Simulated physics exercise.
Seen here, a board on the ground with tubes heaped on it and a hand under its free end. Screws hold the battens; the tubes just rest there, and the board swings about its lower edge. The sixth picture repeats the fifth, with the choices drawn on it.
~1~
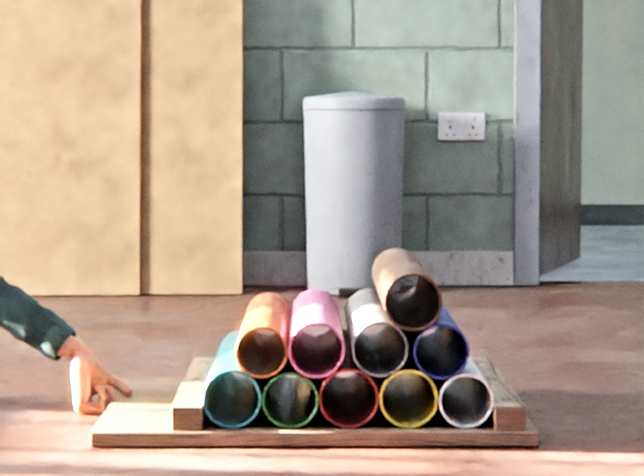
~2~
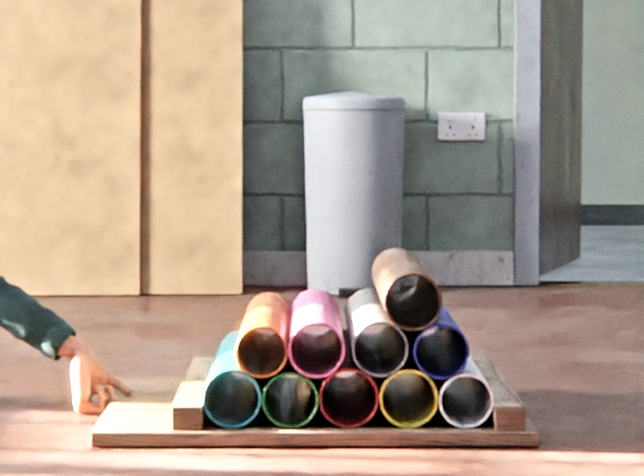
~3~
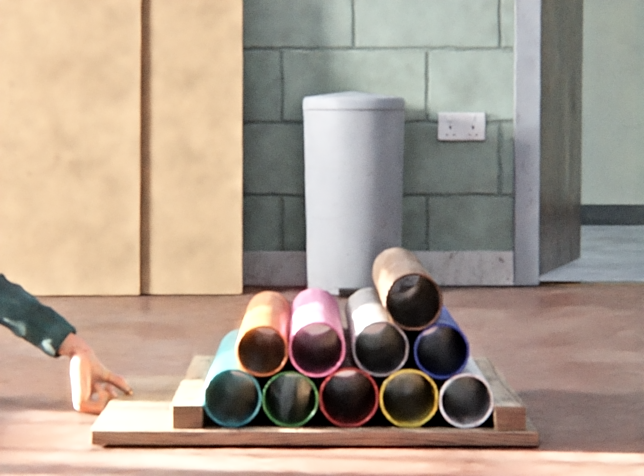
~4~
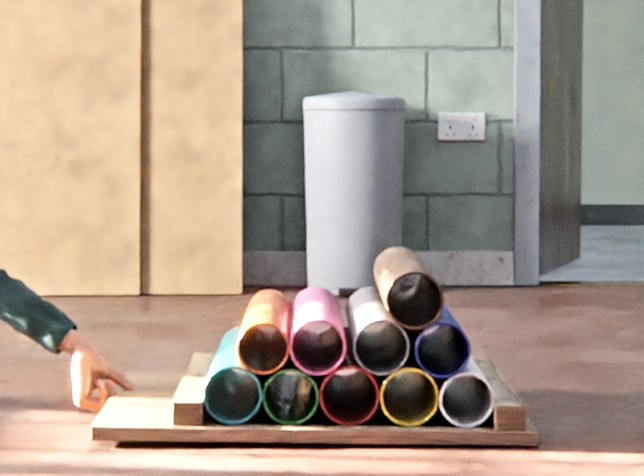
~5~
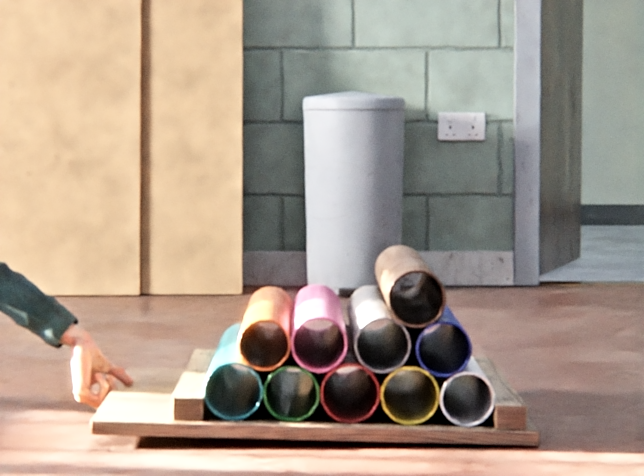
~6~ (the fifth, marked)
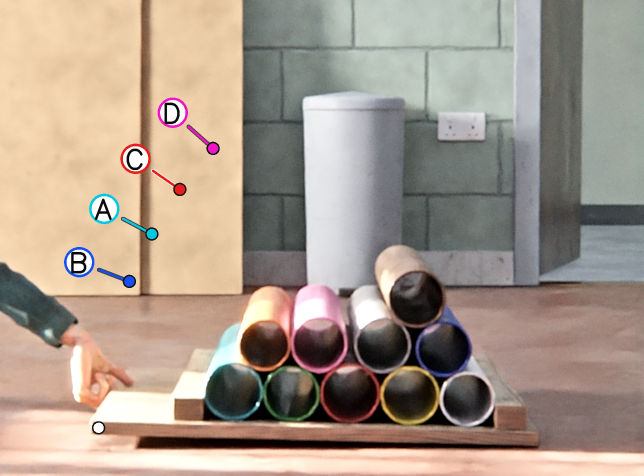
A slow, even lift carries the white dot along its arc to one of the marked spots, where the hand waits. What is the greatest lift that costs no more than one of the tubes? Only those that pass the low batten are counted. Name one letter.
Raise it to B.
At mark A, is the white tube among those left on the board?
Yes, with A.
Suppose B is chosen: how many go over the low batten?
At B the number is none.
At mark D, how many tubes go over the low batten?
The count is five.
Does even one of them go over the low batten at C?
Yes.
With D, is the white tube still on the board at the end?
The white tube: Yes.
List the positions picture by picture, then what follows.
The first frame shows yellow tube (409, 399); white tube (466, 401); blue tube (442, 352).
The second frame shows blue tube (442, 351); pink tube (316, 350).
The third frame shows board (314, 396); turquoise tube (232, 397); brown tube (414, 301).
The fourth frame shows board (314, 395); turquoise tube (232, 395); green tube (291, 397).
The fifth frame shows board (315, 392); turquoise tube (234, 391); green tube (292, 394).
On the marked copy, A at (152, 234); B at (129, 281); C at (180, 189); D at (213, 148); the white dot at (99, 428).
Taking B. A third of the way, board at 15°.
Two thirds of the way, board at 21°.
When it is over, board at 21°, none over the low batten.
As for the rest, A two over the low batten (blue, brown); C five over the low batten; D five over the low batten.
